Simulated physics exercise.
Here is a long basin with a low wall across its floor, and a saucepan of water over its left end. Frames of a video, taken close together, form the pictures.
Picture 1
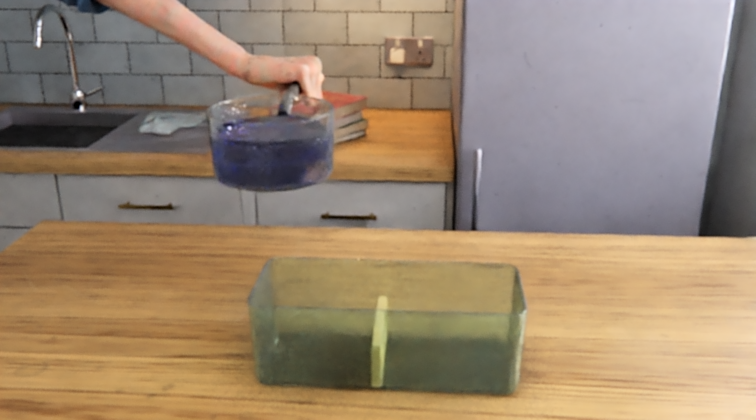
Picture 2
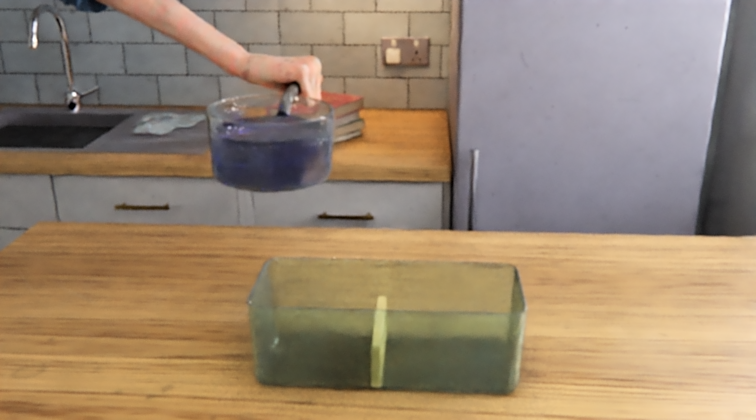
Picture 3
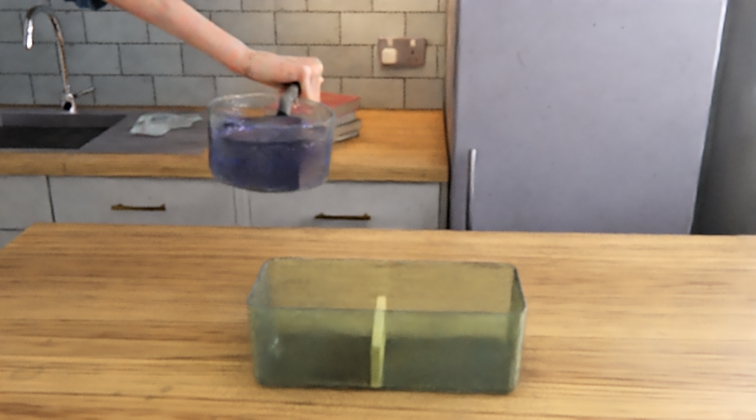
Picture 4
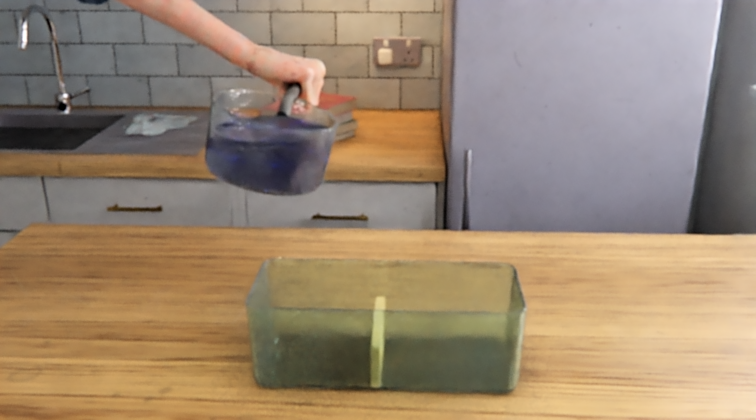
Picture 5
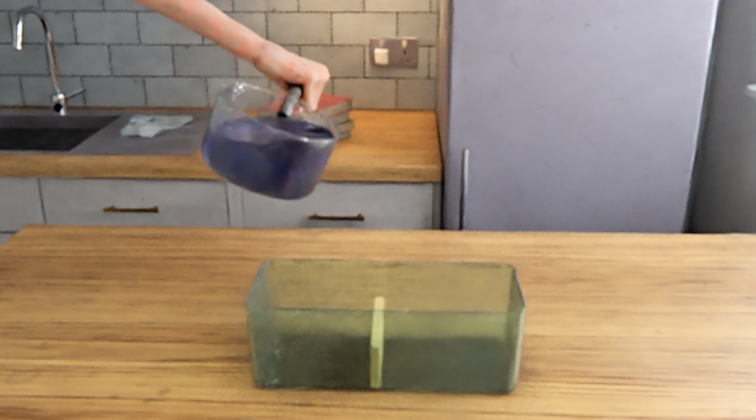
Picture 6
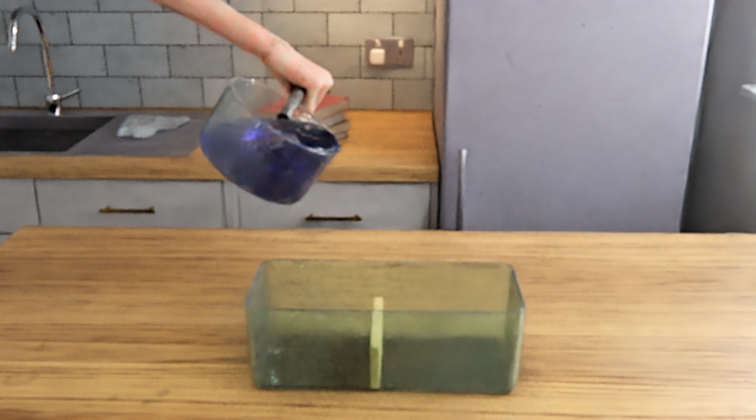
In a kitchen, a hand gradually tilts a saucepan of bluish-purple water rightward above a divided basin.
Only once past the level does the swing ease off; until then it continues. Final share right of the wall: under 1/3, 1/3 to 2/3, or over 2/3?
1/3 to 2/3.
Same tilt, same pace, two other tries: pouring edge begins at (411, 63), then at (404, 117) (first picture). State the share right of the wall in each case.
First about 85, then 90 per cent.
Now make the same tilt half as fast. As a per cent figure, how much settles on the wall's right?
Somewhere near 65 percent.
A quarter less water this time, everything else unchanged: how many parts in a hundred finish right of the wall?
Some 30 parts in a hundred, give or take.
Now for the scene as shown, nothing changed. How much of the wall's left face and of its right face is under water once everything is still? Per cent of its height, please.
Left part: 40 per cent; right part: 30.
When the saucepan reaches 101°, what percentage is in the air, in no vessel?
Airborne fraction: Approx. 55 %.
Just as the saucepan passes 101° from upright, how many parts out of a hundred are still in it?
Around 25 percent remains.
A moment on, the saucepan is tipped right over and 26 per cent is still to pour, 2 is left of the wall and 19 right of it.
Next, the saucepan is tipped right over and 3 per cent is still to pour, 40 is left of the wall and 48 right of it.
Then the saucepan is tipped right over and 0 per cent is still to pour, 49 is left of the wall and 47 right of it.
Later the saucepan is tipped right over and 0 per cent is still to pour, 50 is left of the wall and 48 right of it.
At rest 50 per cent lies left of the wall, 48 right of it and 3 outside.
